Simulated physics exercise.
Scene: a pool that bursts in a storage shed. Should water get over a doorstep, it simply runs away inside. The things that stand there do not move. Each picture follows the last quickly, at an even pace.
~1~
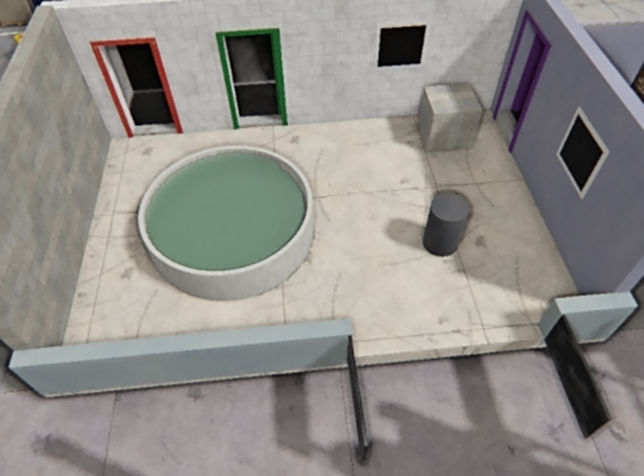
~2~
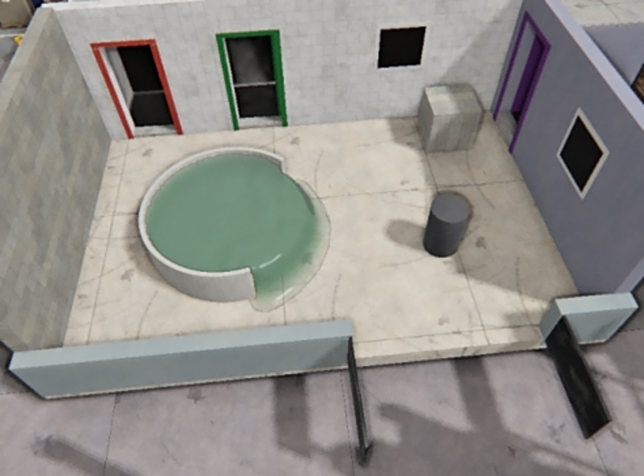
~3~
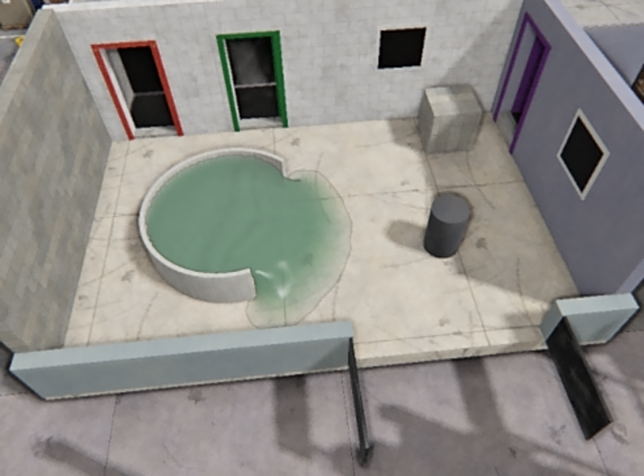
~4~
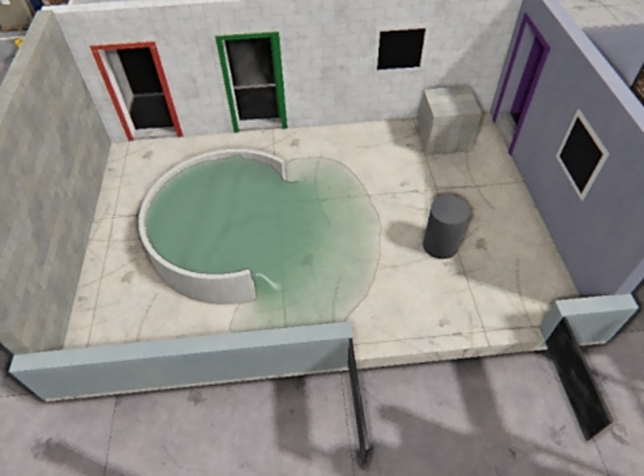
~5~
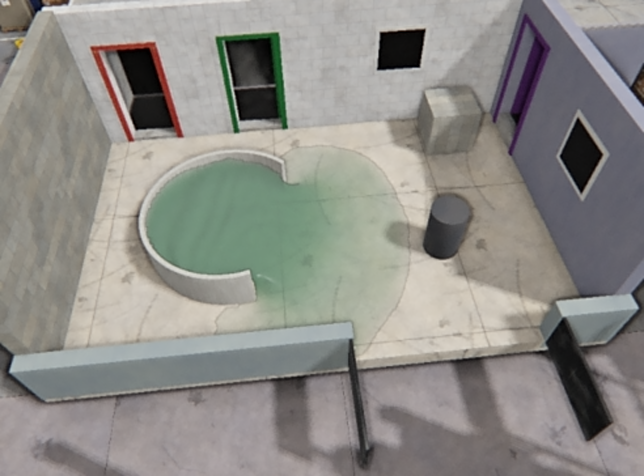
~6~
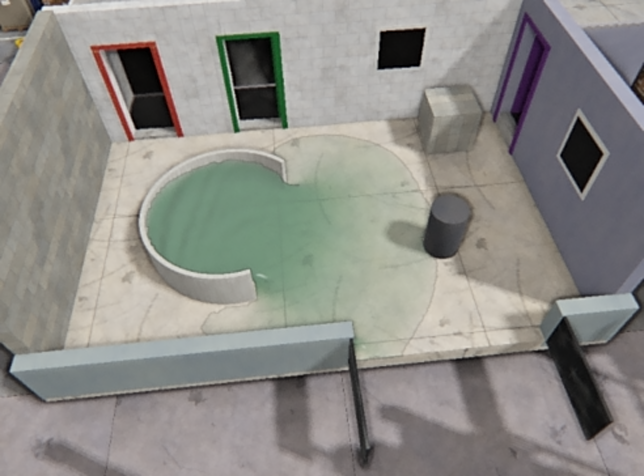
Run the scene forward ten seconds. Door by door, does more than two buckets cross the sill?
The purple door does not top two buckets; the green door does not top two buckets; the red door does not top two buckets.
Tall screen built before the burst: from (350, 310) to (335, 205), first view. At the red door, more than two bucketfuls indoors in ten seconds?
The red one floods.
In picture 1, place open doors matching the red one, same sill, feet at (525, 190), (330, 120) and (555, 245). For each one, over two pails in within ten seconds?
First ends up above, second ends up below, third ends up above.
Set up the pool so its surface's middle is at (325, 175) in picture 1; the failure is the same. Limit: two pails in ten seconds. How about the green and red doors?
The green one is under; the red one holds.
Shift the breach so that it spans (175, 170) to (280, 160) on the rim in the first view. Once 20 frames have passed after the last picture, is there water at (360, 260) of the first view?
Answer: Bone-dry.
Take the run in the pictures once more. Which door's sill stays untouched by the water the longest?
The door marked red.
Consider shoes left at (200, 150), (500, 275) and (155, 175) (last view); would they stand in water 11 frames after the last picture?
Taking them as listed, they are spared, waterlogged and spared.
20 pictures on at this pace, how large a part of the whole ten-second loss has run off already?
I'd put it near 40 in a hundred.
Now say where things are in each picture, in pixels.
In the first frame, the pool at (227, 207) is whole and still.
In the second frame, the front is at (262, 306), out from the gap at (308, 234).
In the third frame, water pours out at (309, 237) and has run to (267, 324).
In the fourth frame, the front is at (312, 160), out from the gap at (308, 239).
In the fifth frame, the front is at (328, 149), out from the gap at (309, 240).
In the sixth frame, the front is at (366, 143), out from the gap at (309, 239).
A moment on, water covers 55 % of the floor; the purple door not reached, the green door not reached, the red door not reached.
Next, water covers 65 % of the floor; the purple door wet at the sill, nothing in, the green door wet at the sill, nothing in, the red door not reached.
Then, water covers 70 % of the floor; the purple door wet at the sill, nothing in, the green door wet at the sill, nothing in, the red door not reached.
Later, water covers 80 % of the floor; the purple door under two buckets in, the green door wet at the sill, nothing in, the red door not reached.
In the end, water covers 100 % of the floor; the purple door under two buckets in, the green door wet at the sill, nothing in, the red door under two buckets in.
